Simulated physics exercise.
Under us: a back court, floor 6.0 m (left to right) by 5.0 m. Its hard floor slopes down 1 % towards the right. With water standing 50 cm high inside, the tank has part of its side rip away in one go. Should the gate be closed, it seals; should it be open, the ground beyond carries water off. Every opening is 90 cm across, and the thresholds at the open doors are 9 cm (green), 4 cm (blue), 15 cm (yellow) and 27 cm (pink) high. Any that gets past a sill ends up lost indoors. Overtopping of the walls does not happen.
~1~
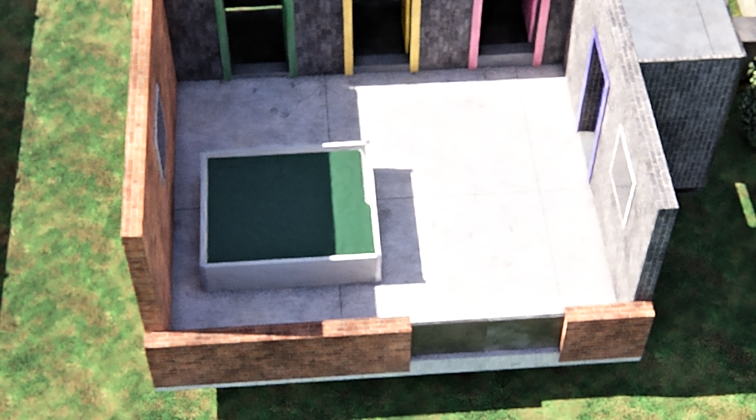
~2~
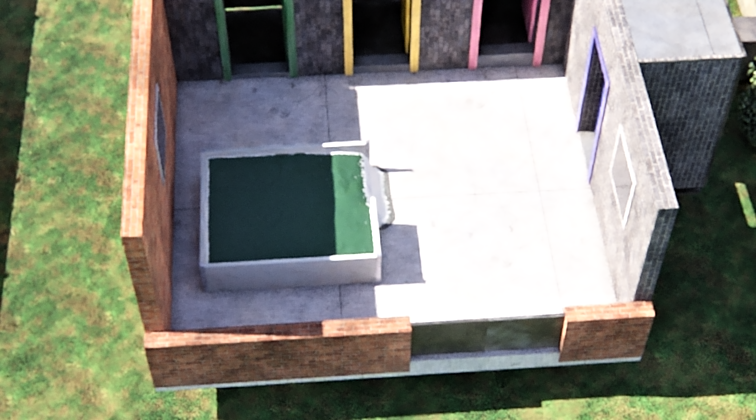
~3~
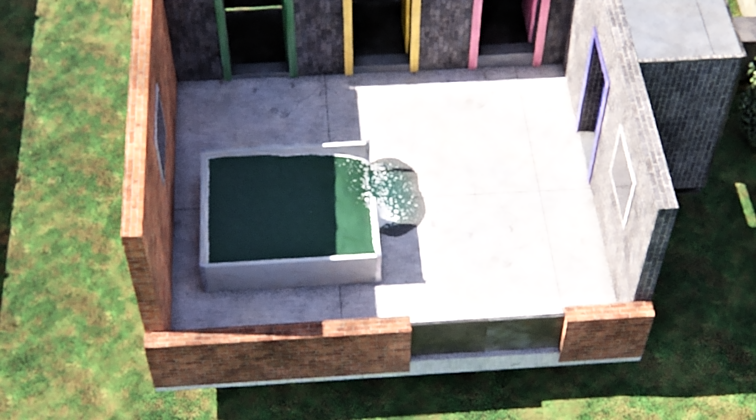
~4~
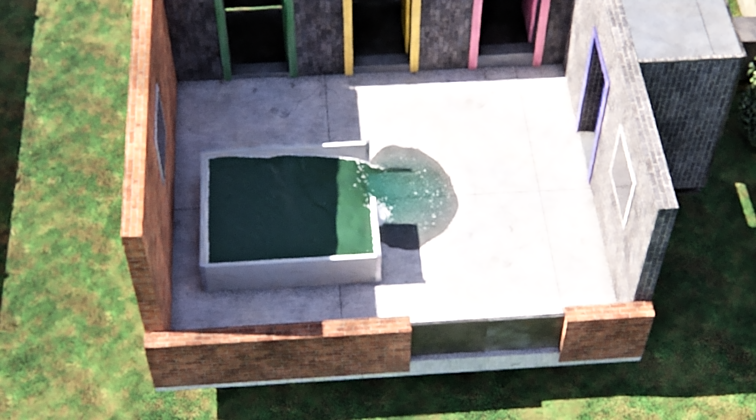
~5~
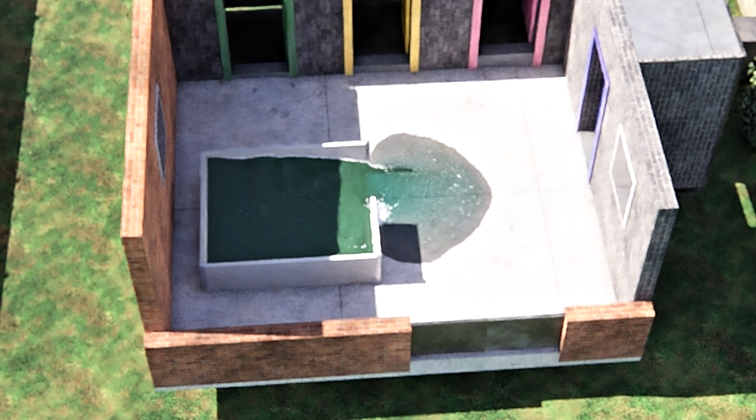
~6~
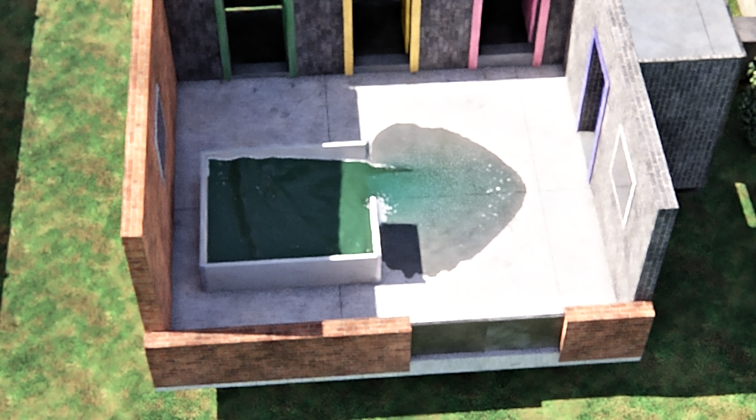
Green water bursts from the tank's right side and spreads rightward across the pale court floor.
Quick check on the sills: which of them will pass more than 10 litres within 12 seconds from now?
Sill check: Green door passes less or equal; blue door passes more; yellow door passes less or equal; pink door passes less or equal.
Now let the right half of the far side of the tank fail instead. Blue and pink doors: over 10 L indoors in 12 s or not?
Then: Blue above, pink not over.
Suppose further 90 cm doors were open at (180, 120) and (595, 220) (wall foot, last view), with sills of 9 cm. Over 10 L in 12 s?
Per doorway, in order: Insufficient / sufficient.
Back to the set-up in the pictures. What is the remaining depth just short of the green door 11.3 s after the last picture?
About 3.0 centimetres.
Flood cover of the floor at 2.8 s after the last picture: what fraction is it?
I'd say around 45 %.
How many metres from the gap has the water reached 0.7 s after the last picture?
3.4 m.
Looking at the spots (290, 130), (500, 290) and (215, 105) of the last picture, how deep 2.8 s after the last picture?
About 0, 1 and 0 cm.
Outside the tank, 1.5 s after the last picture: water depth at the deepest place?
I'd put it at close to 28 cm.
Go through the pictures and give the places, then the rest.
In the first frame, still water, 50 cm deep, in the tank at (288, 205).
In the second frame, the front is at (382, 225), 0.6 m from the gap at (368, 188); 0.2 m2 of floor is under water; 50 cm left at the back of the tank.
In the third frame, water pours out at (368, 189) and has run 0.8 m, to (415, 220); typically 8 cm deep outside, 50 cm at the tank's back.
In the fourth frame, water pours out at (368, 190) and has run 1.2 m, to (451, 208); typically 6 cm deep outside, 50 cm at the tank's back.
In the fifth frame, the front is at (484, 203), 1.7 m from the gap at (368, 189); 2.4 m2 of floor is under water; 50 cm left at the back of the tank.
In the sixth frame, the front is at (518, 185), 2.2 m from the gap at (368, 189); 3.5 m2 of floor is under water; 49 cm left at the back of the tank.
Then, 0.7 s after the last picture water covers 35 % of the floor and is deepest (33 cm) near (374, 189); green door not reached, blue door 7 cm at the sill, 5 L in, yellow door not reached, pink door not reached.
Then, 1.5 s after the last picture water covers 45 % of the floor and is deepest (28 cm) near (559, 72); green door not reached, blue door 12 cm at the sill, 61 L in, yellow door not reached, pink door 13 cm at the sill, 0 L in.
Then, 2.8 s after the last picture water covers 45 % of the floor and is deepest (22 cm) near (612, 311); green door not reached, blue door 17 cm at the sill, 170 L in, yellow door 2 cm at the sill, 0 L in, pink door 16 cm at the sill, 0 L in.
Then, 6.3 s after the last picture water covers 85 % of the floor and is deepest (14 cm) near (617, 334); green door 2 cm at the sill, 0 L in, blue door 13 cm at the sill, 353 L in, yellow door 4 cm at the sill, 0 L in, pink door 11 cm at the sill, 0 L in.
Then, 11.3 s after the last picture water covers 95 % of the floor and is deepest (10 cm) near (572, 133); green door 3 cm at the sill, 0 L in, blue door 10 cm at the sill, 482 L in, yellow door 4 cm at the sill, 0 L in, pink door 8 cm at the sill, 0 L in.
